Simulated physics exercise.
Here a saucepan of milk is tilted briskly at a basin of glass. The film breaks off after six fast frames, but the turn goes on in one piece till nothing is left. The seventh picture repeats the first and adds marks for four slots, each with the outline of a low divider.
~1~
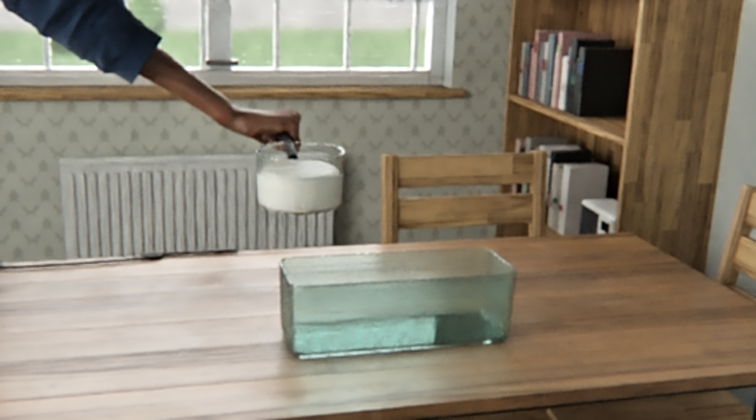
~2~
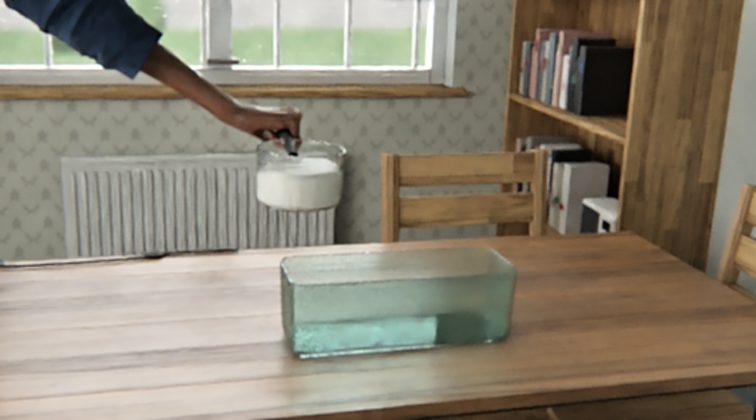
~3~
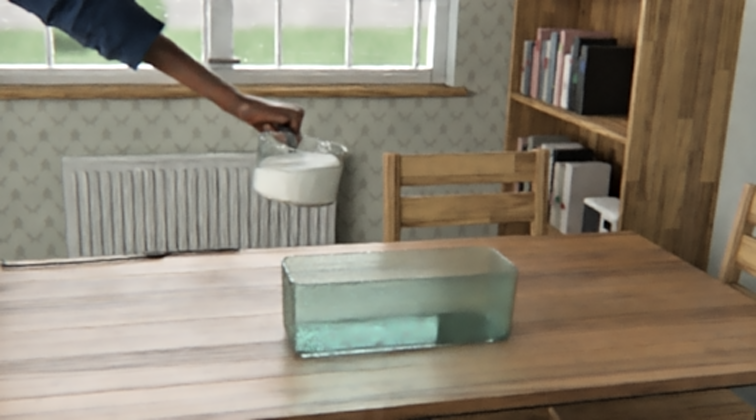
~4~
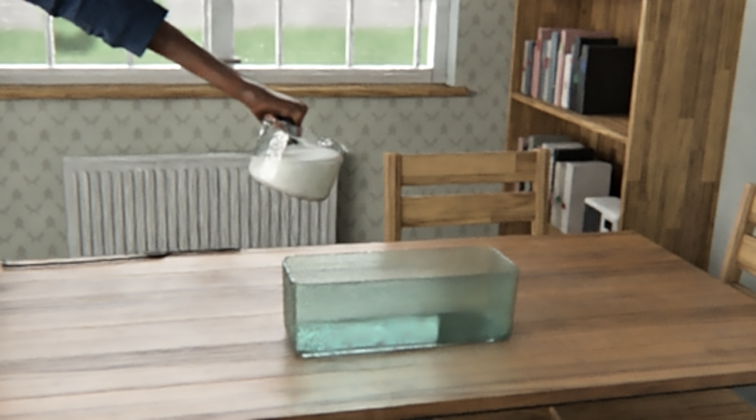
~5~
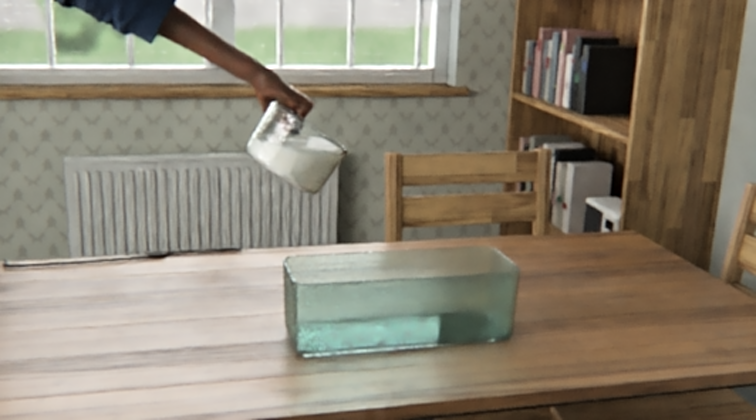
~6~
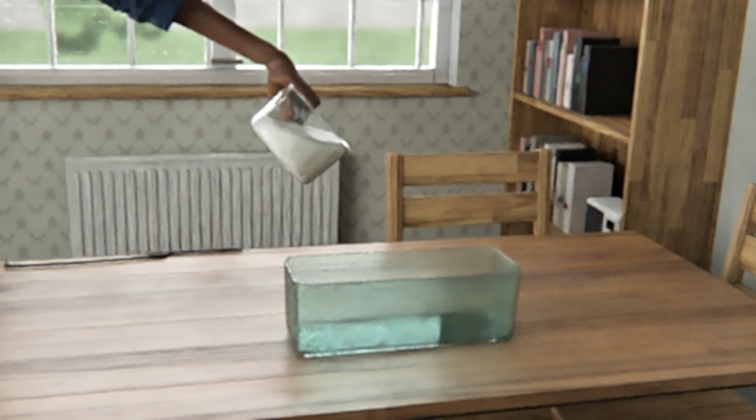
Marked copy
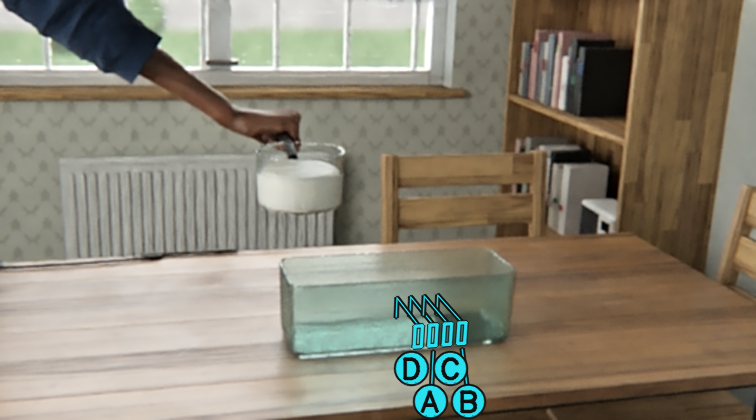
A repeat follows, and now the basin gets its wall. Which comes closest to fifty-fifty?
A works best here.
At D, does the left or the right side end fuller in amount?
The right one.
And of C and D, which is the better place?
D.
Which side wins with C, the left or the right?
More ends on the left.
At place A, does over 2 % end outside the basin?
Yes, it does.
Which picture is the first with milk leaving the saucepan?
In picture 6.
On the marked copy, A at (433, 351); B at (462, 348); C at (447, 350); D at (418, 352).
Choosing A, about 51 % ends left of the wall and 41 % right of it; 9 % is lost outside.
Choosing B, about 81 % ends left of the wall and 10 % right of it; 9 % is lost outside.
Choosing C, about 75 % ends left of the wall and 18 % right of it; 6 % is lost outside.
Choosing D, about 30 % ends left of the wall and 62 % right of it; 7 % is lost outside.
